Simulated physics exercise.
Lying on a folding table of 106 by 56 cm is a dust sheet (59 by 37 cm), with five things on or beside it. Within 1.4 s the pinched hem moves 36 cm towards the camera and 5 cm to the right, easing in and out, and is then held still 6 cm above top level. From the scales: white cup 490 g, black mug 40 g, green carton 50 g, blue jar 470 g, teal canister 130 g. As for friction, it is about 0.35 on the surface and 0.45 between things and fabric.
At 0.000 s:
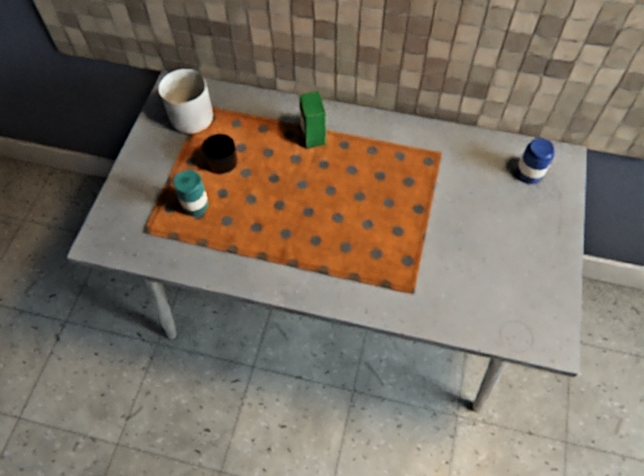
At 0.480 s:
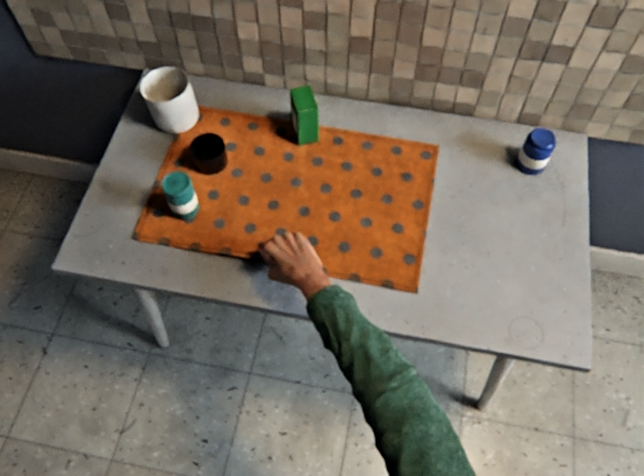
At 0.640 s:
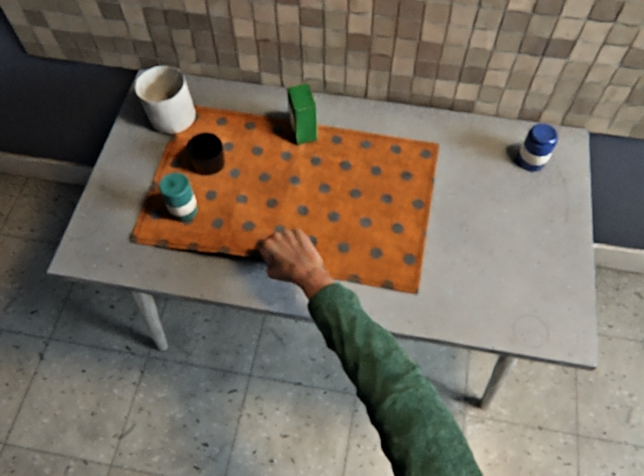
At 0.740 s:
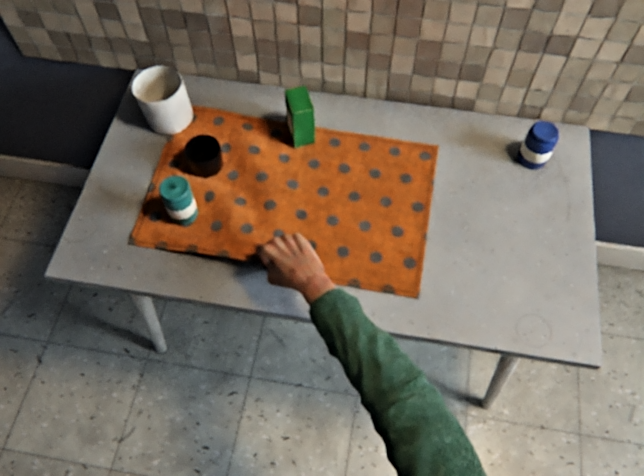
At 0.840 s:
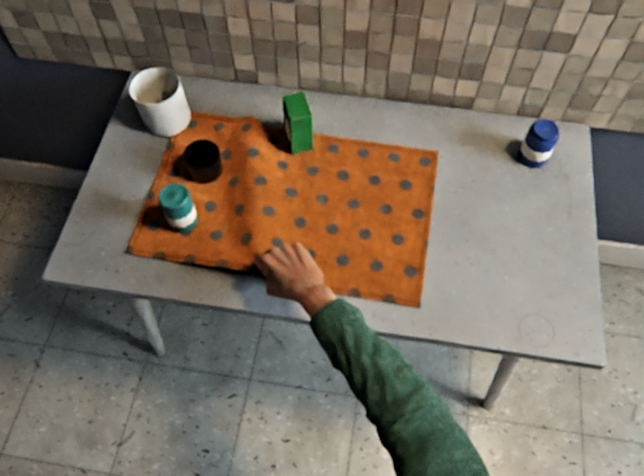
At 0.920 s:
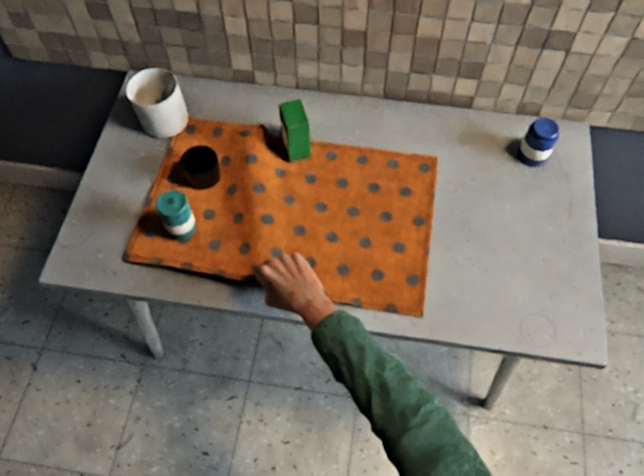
A green-sleeved arm pinches the orange dotted cloth's front edge and drags it slightly forward.
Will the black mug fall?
It is going to leave its support.
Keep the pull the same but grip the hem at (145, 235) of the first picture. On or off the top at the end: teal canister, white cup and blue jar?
Teal canister is lost, white cup is left on top, blue jar is left on top.
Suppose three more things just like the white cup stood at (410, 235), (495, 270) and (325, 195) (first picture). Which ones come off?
In that order: Falls off, remains, goes over.
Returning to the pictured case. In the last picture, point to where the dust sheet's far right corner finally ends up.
Around pixel (442, 337).
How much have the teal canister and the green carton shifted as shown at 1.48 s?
Roughly teal canister 20 cm and green carton 25 cm.
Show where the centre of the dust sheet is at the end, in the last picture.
Around (263, 366).
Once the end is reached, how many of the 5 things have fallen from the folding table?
My count is 2.
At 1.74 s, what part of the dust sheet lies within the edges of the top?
Some 35 in a hundred.
After 1.2 s, 90 % of the dust sheet is still over the top; black mug 12 cm off its start, green carton 15 cm off its start, teal canister 12 cm off its start.
After 1.5 s, 60 % of the dust sheet is still over the top; black mug 22 cm off its start, green carton 26 cm off its start, teal canister 22 cm off its start.
After 1.7 s, 35 % of the dust sheet is still over the top; black mug 34 cm off its start at (212, 301), teal canister over the edge, green carton 35 cm off its start at (283, 246).
After 2.0 s, 20 % of the dust sheet is still over the top; black mug over the edge, teal canister over the edge, green carton 40 cm off its start.
After 3.6 s, 20 % of the dust sheet is still over the top; black mug over the edge, teal canister over the edge, green carton 40 cm off its start at (279, 272), white cup 1 cm off its start at (153, 89).
